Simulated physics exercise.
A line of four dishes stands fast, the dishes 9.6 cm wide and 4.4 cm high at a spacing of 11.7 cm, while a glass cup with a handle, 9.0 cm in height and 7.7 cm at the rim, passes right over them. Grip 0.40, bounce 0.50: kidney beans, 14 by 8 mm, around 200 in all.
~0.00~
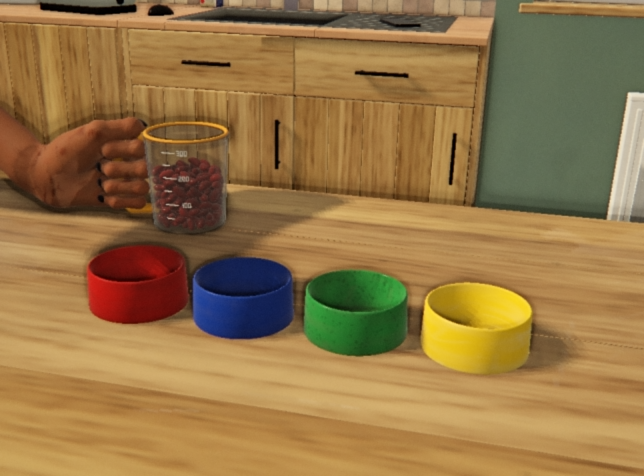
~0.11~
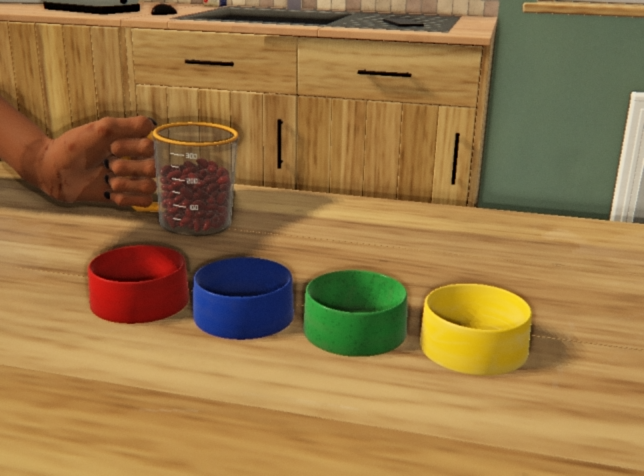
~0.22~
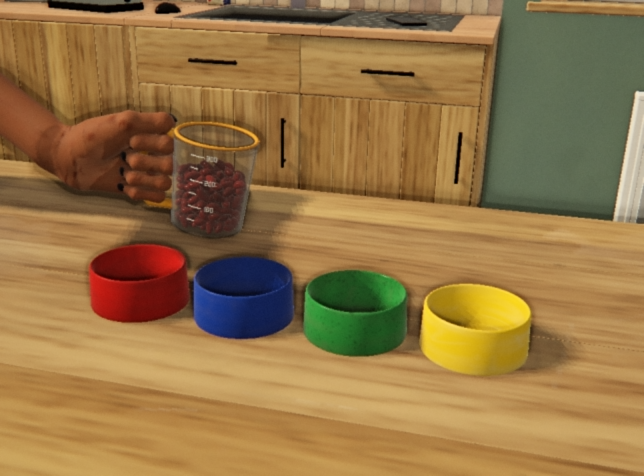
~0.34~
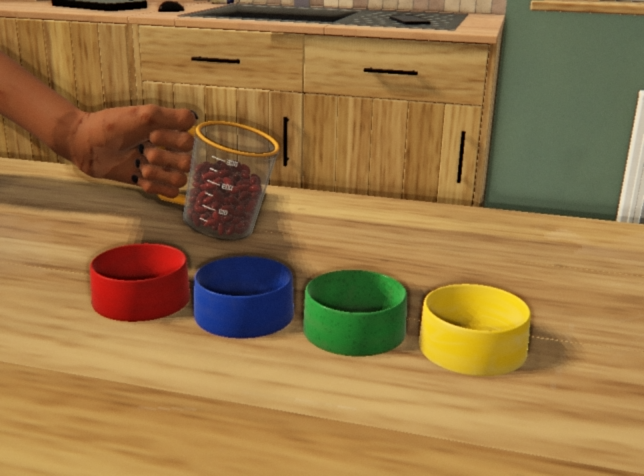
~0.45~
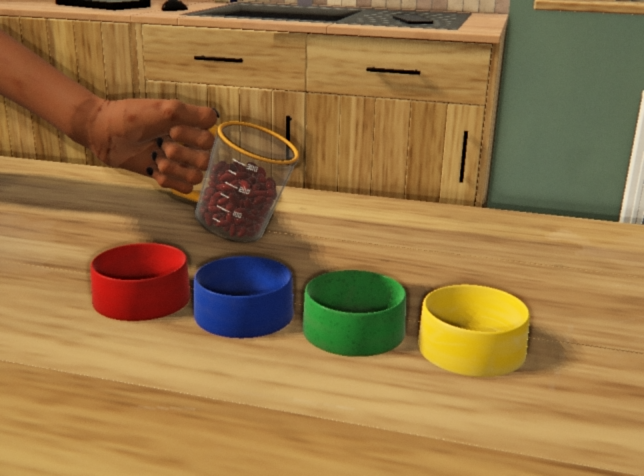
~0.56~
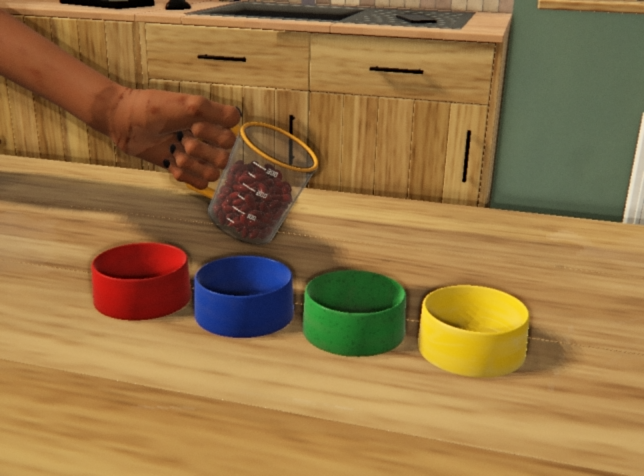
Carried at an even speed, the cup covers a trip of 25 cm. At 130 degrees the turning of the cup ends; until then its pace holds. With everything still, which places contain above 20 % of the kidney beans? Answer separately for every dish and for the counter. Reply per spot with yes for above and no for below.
Red: No, below. Blue: No, below. Green: No, below. Yellow: Yes, above. Counter: No, below.
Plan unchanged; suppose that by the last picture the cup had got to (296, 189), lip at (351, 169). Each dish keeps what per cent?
The red dish keeps 0, the blue one 0, the green one 0 and the yellow one 100.
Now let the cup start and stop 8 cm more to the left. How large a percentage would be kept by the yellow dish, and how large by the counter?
Yellow: 10, counter: 60.
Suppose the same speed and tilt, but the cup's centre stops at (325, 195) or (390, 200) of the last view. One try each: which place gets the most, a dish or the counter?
Try 1 - green; try 2 - yellow.
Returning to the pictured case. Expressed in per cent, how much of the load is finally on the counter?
Estimate: Close to 5 %.
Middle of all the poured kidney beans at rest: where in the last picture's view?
(483, 330) or so.
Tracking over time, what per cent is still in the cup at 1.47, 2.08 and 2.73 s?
In turn: 100 %, 80 %, 0 %.
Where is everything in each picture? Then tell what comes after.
The first picture shows cup at (188, 178), tilt 0 degrees, lip at (224, 136), moved 0.0 cm; middle of the pieces at (191, 198); red dish at (137, 264); blue dish at (243, 277); green dish at (357, 291); yellow dish at (478, 306).
The second picture shows cup at (196, 179), tilt 3 degrees, lip at (234, 139), moved 0.8 cm; middle of the pieces at (197, 199).
The third picture shows cup at (212, 180), tilt 9 degrees, lip at (255, 145), moved 2.4 cm; middle of the pieces at (211, 200).
The fourth picture shows cup at (228, 182), tilt 15 degrees, lip at (275, 152), moved 4.0 cm; middle of the pieces at (225, 201).
The fifth picture shows cup at (244, 184), tilt 20 degrees, lip at (295, 160), moved 5.6 cm; middle of the pieces at (239, 202).
The sixth picture shows cup at (260, 186), tilt 26 degrees, lip at (315, 168), moved 7.3 cm; middle of the pieces at (253, 203); red dish at (140, 261); blue dish at (244, 276); green dish at (355, 292); yellow dish at (476, 309). The cup turns about 55 degrees a second and travels 15 cm a second.
After 1.47 s, tilt 74 degrees; cup holds 100 %.
After 2.08 s, tilt 107 degrees; cup holds 80 %, yellow 15 %.
Then, at 2.73 s, tilt 130 degrees; cup holds 0 %, yellow 95 %.
In the end, at 3.2 s, red 0 %, blue 0 %, green 0 %, yellow 95 %, counter 5 %.
